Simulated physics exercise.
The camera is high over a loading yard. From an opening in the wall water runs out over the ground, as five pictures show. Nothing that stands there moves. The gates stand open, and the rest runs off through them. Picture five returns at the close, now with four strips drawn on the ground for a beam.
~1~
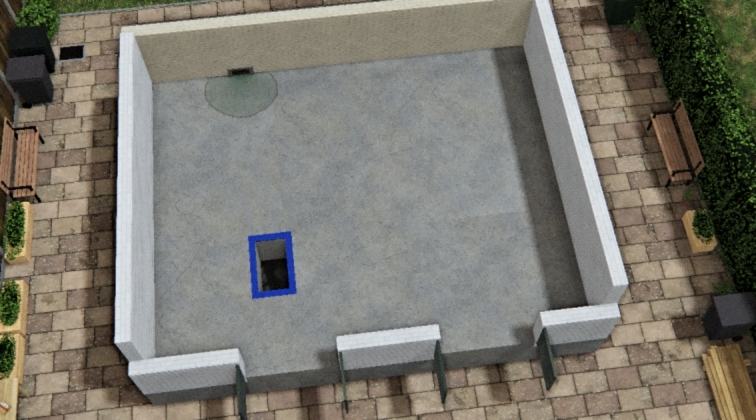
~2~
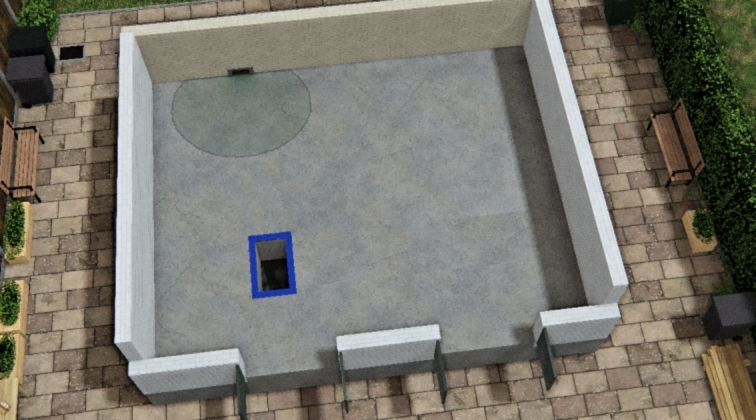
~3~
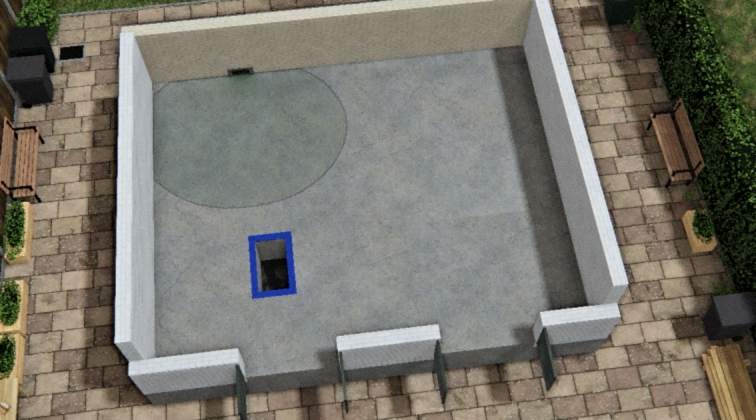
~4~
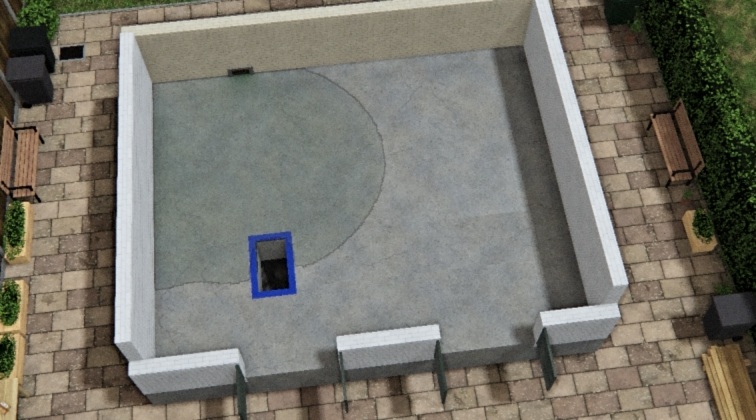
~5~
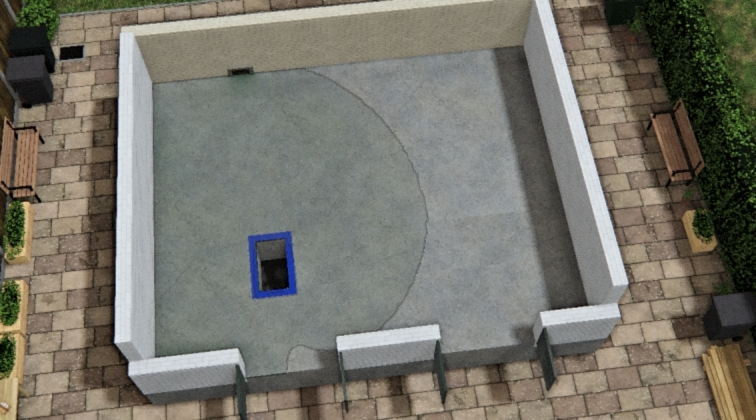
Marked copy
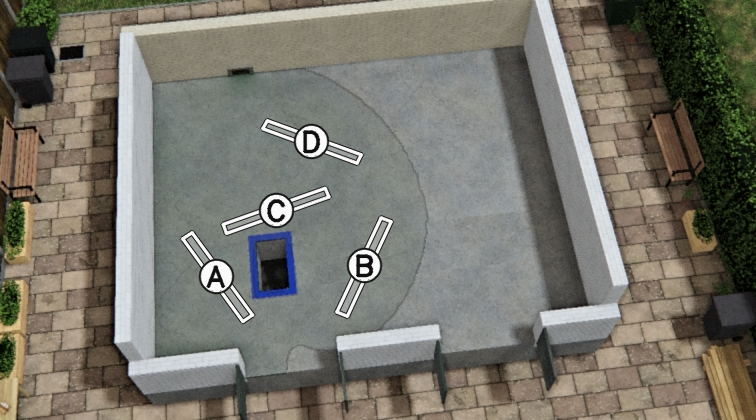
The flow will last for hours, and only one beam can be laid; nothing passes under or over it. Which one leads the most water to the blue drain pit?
A beats the others.
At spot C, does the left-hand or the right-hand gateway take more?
More leaves on the left.
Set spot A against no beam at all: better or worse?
It is better.
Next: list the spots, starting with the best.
Best to worst: A, B, D, C.
In white, A from (187, 235) to (247, 318); B from (342, 314) to (386, 219); C from (224, 228) to (327, 192); D from (265, 124) to (359, 158).
For spot A, about 40 % of the stream goes into the blue drain pit, about 59 % out by the gates.
For spot B, about 29 % of the stream goes into the blue drain pit, about 71 % out by the gates.
For spot C, about 8 % of the stream goes into the blue drain pit, about 91 % out by the gates.
For spot D, about 19 % of the stream goes into the blue drain pit, about 81 % out by the gates.
